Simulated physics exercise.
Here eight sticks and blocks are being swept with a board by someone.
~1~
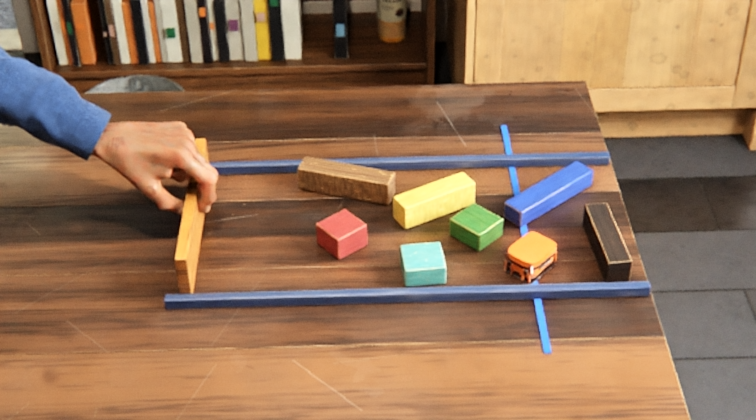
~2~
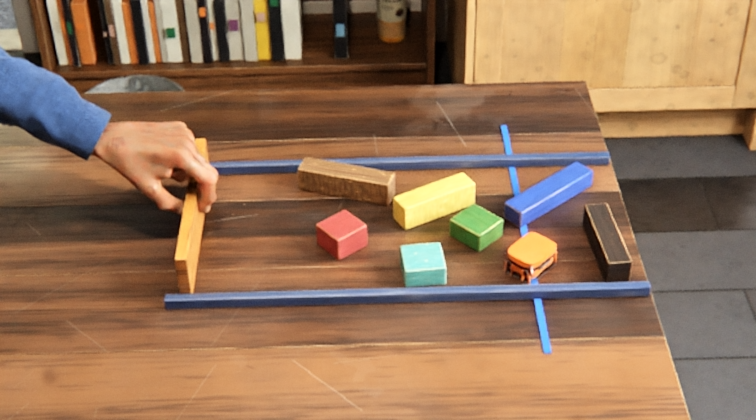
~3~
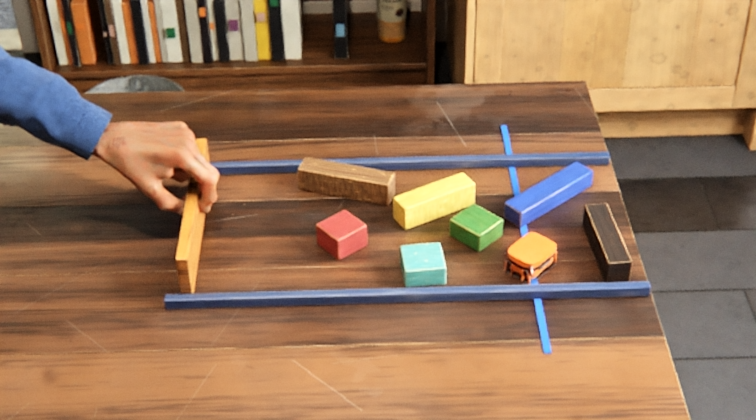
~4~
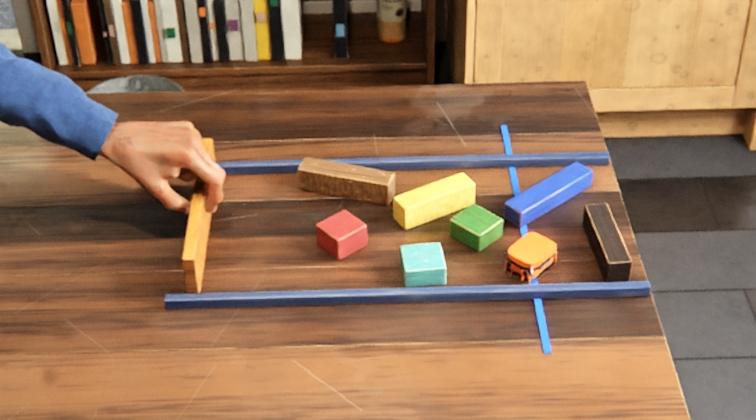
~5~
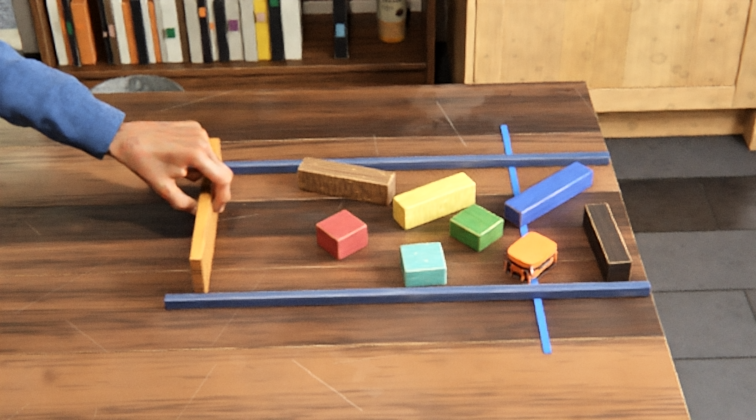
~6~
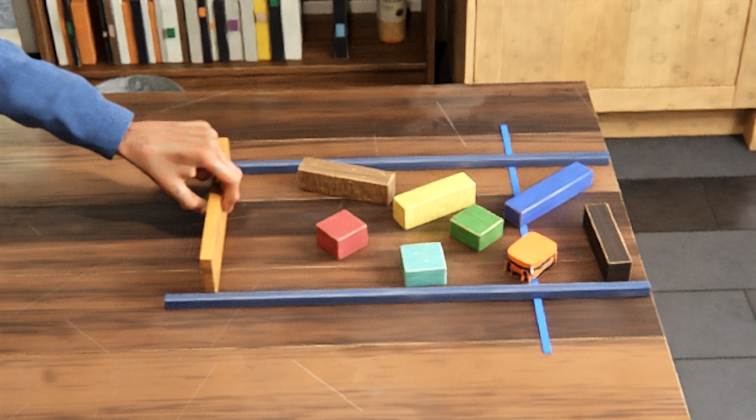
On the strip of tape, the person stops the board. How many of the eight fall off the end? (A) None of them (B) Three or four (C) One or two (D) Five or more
Answer: A.
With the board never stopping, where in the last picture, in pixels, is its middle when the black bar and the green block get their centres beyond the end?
Around (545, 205), then around (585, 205).
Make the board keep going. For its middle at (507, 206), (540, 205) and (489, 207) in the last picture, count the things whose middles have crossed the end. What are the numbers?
0; 1; 0.
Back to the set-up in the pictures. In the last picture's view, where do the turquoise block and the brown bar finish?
For the turquoise block it's (553, 265), and for the brown bar it's (560, 164).
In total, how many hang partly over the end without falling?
I'd say 1 of them.
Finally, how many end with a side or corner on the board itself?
Total: 4.
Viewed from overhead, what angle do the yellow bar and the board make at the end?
Angle: Roughly 45 degrees.
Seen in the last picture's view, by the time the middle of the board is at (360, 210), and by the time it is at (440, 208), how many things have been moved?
I count 2 first and 5 after.
Soon after, none off yet; black bar at rest near (607, 243); blue stick at rest near (549, 194); orange case at rest near (531, 259).
At rest, the number that fall off is zero.
